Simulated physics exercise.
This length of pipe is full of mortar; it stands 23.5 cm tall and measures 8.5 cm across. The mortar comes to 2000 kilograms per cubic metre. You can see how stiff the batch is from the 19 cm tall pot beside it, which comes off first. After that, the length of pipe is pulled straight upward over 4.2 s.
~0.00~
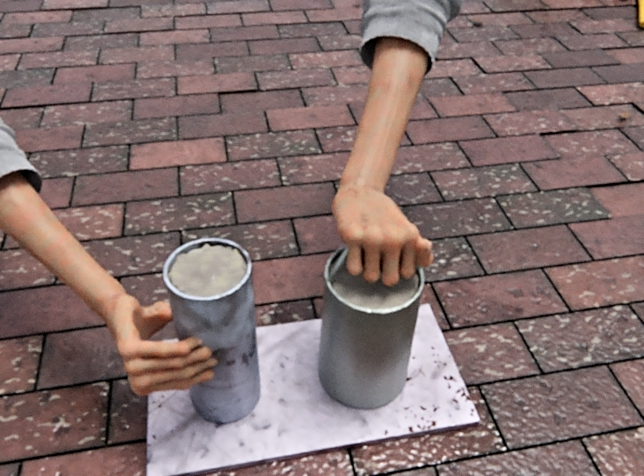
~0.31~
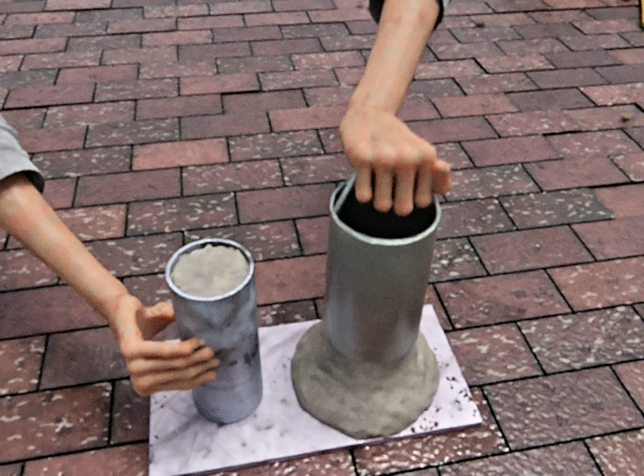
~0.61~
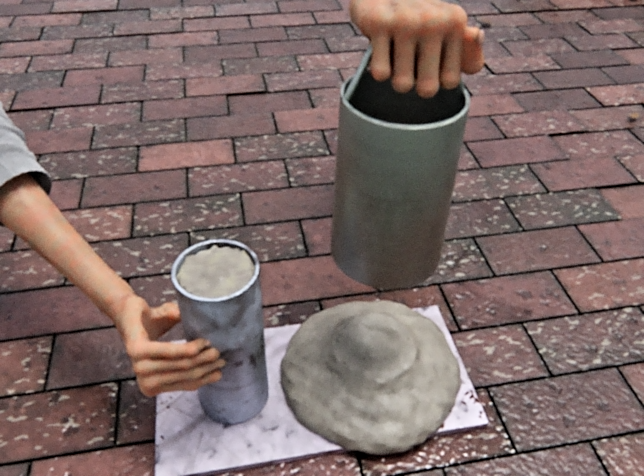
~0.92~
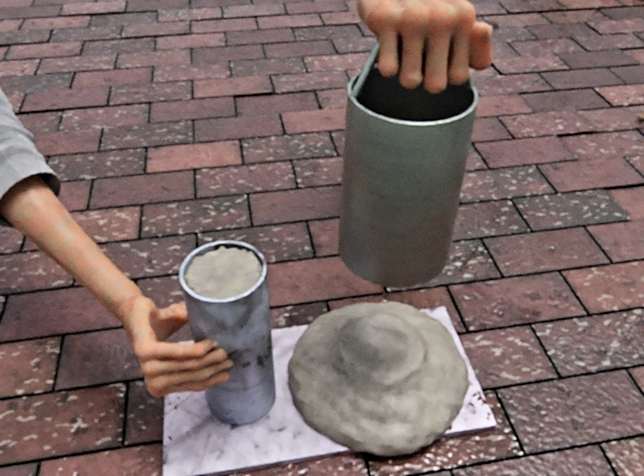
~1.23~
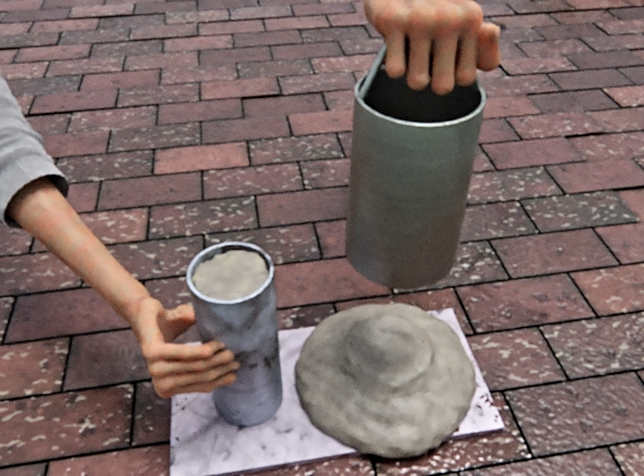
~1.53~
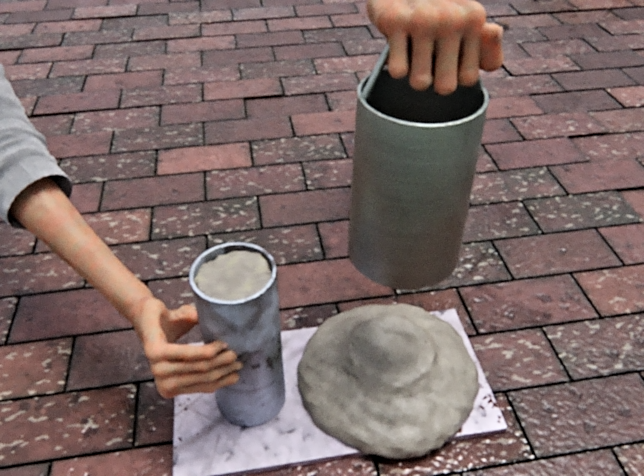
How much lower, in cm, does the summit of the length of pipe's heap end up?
I would say about 13 cm.
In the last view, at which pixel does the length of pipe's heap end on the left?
I'd mark it at about (177, 411).
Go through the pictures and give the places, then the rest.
The first picture shows middle of the pot's mouth at (374, 276), still down; middle of the length of pipe's top at (208, 269), not yet moved.
The second picture shows middle of the pot's mouth at (385, 208), raised 10 cm; middle of the length of pipe's top at (210, 269), not yet moved.
The third picture shows middle of the pot's mouth at (404, 97), raised 23 cm; the heap from the pot 6.5 cm high and 25 cm wide, top at (374, 345); middle of the length of pipe's top at (216, 270), not yet moved.
The fourth picture shows middle of the pot's mouth at (412, 93), raised 24 cm; the heap from the pot 6.5 cm high and 25 cm wide, top at (381, 346); middle of the length of pipe's top at (223, 271), not yet moved.
The fifth picture shows middle of the pot's mouth at (419, 95), raised 24 cm; the heap from the pot 6.5 cm high and 25 cm wide, top at (388, 348); middle of the length of pipe's top at (231, 273), not yet moved.
The sixth picture shows middle of the pot's mouth at (422, 95), raised 24 cm; the heap from the pot 6.5 cm high and 25 cm wide, top at (391, 349); middle of the length of pipe's top at (233, 273), not yet moved.
By 2.6 s, the length of pipe is up 5.7 cm; the mortar has come down 9.4 cm to 14 cm and is 19 cm wide.
By 3.6 s, the length of pipe is up 14 cm; the mortar has come down 13 cm to 11 cm and is 20 cm wide.
By 4.7 s, the length of pipe is up 24 cm; the mortar has come down 13 cm to 11 cm and is 20 cm wide.
By 5.9 s, the length of pipe is clear; the mortar has come down 13 cm to 11 cm and is 20 cm wide.
By 6.4 s, at rest, the length of pipe is clear; the mortar has come down 13 cm to 11 cm and is 20 cm wide.
